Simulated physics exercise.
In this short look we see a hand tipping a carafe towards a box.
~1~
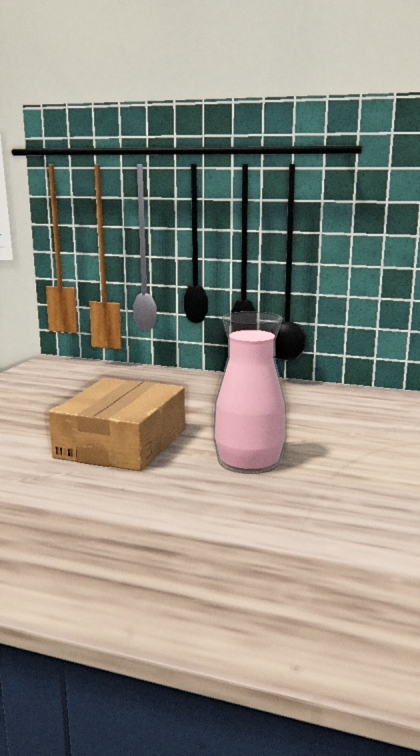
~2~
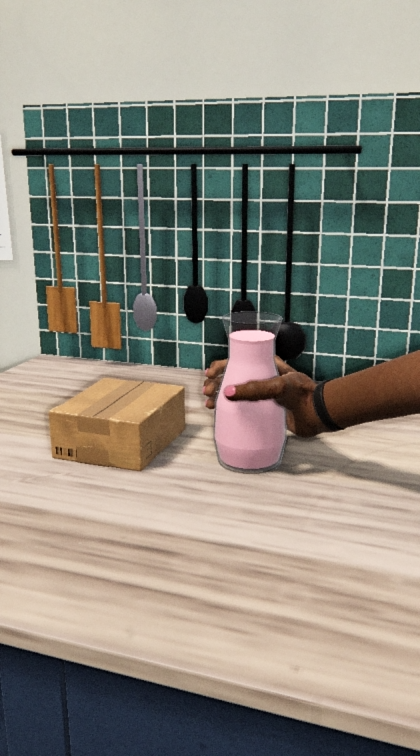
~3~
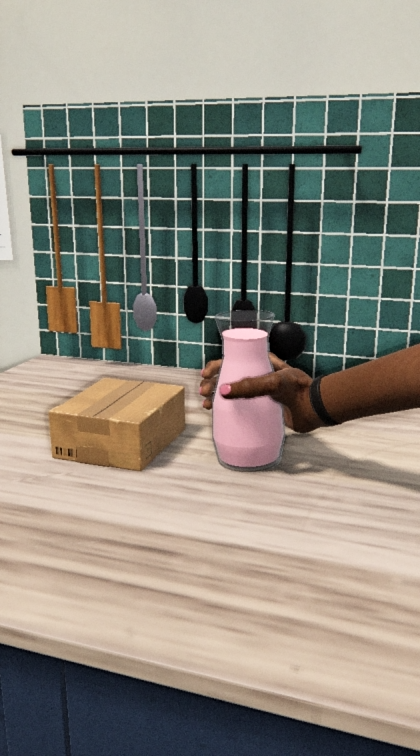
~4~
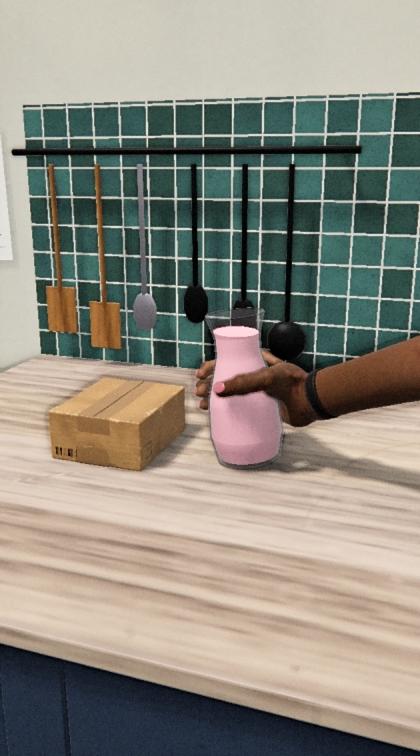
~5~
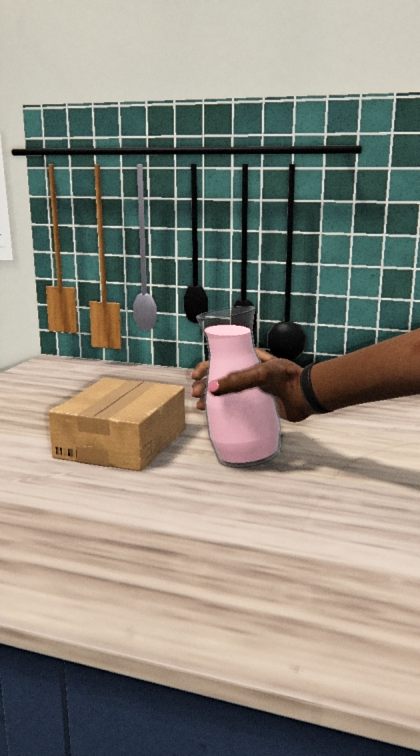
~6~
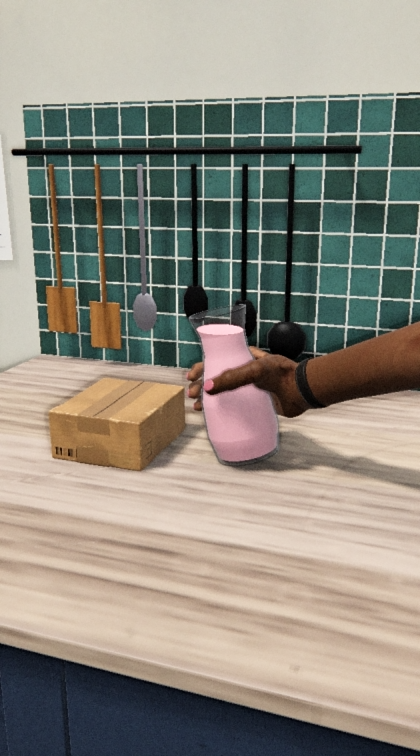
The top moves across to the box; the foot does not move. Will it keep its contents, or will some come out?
It cannot contain it.
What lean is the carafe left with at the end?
50°, roughly.
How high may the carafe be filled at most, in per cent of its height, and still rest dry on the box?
Fill limit: Approx. 80 per cent of height.
Next, the carafe leans by about 30°; its rim is dry.
After that, the carafe leans by about 45°; it has slopped over; all of the pink milk is inside.
Finally, the carafe leans by about 50°, against the box; it has slopped over; nearly all of the pink milk is inside.
